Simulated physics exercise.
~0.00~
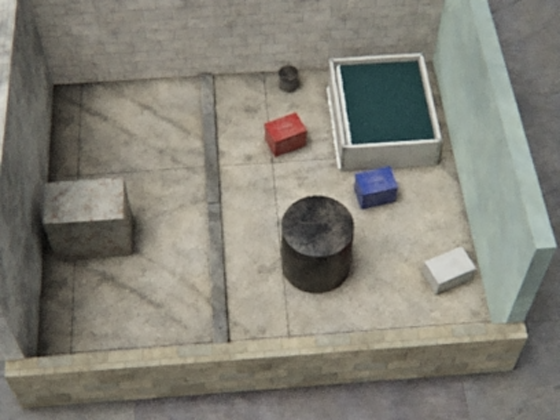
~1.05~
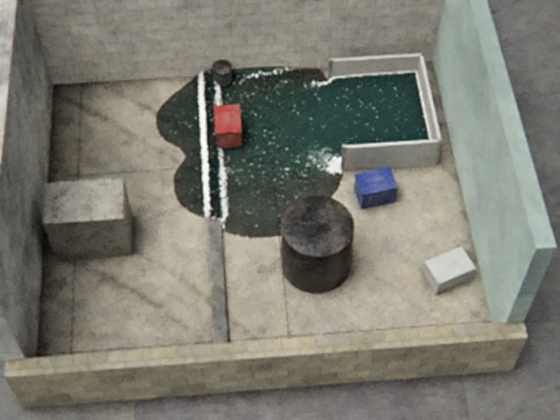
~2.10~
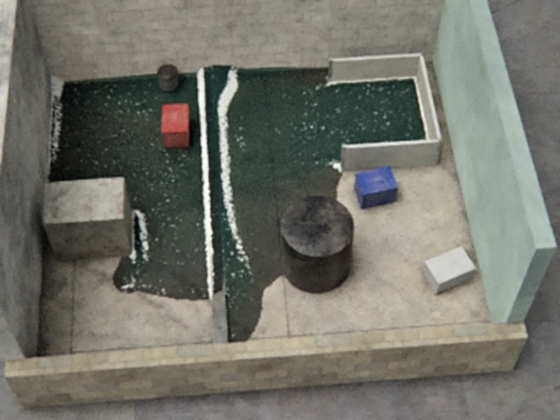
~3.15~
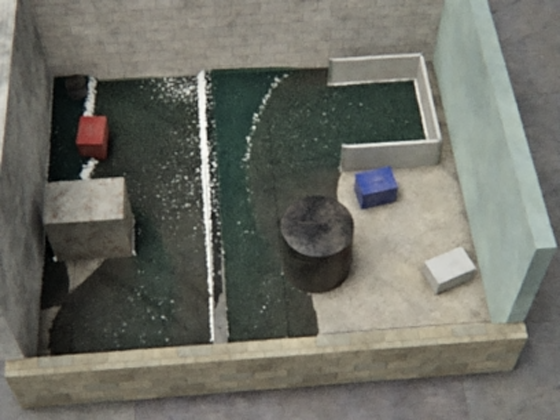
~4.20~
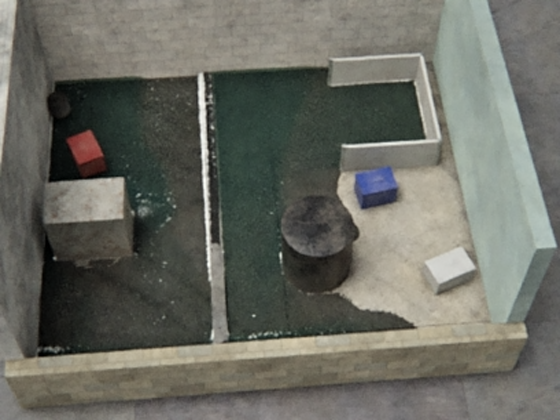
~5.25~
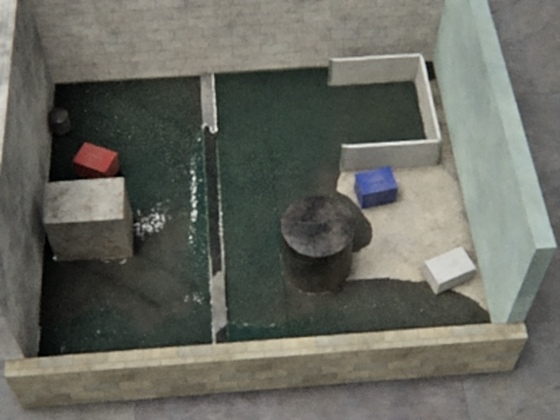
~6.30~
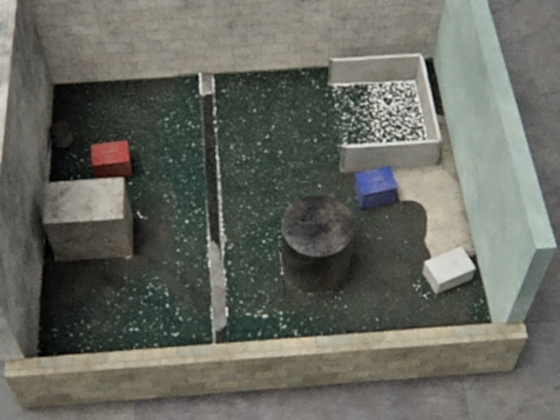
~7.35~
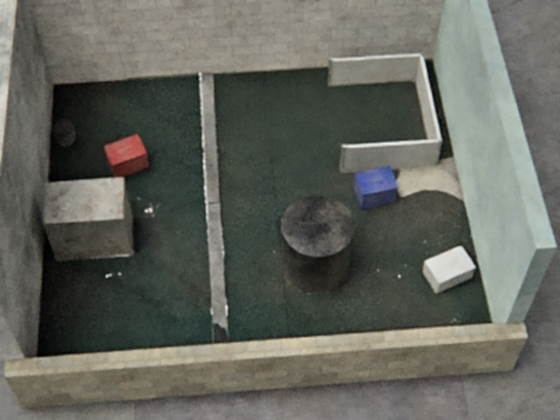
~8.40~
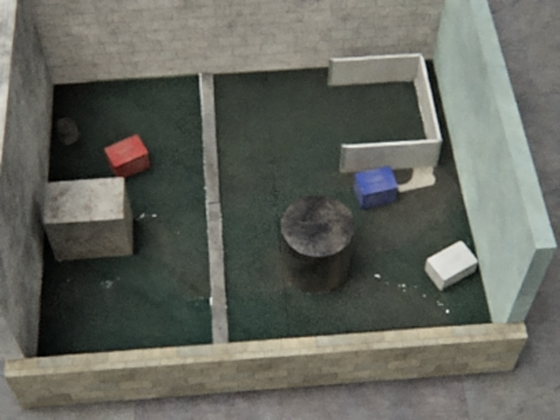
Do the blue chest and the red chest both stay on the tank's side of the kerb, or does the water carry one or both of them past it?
The water carries only the red chest past the kerb, and it ends up on the left near the grey block. The blue chest stays beside the tank, short of the kerb.
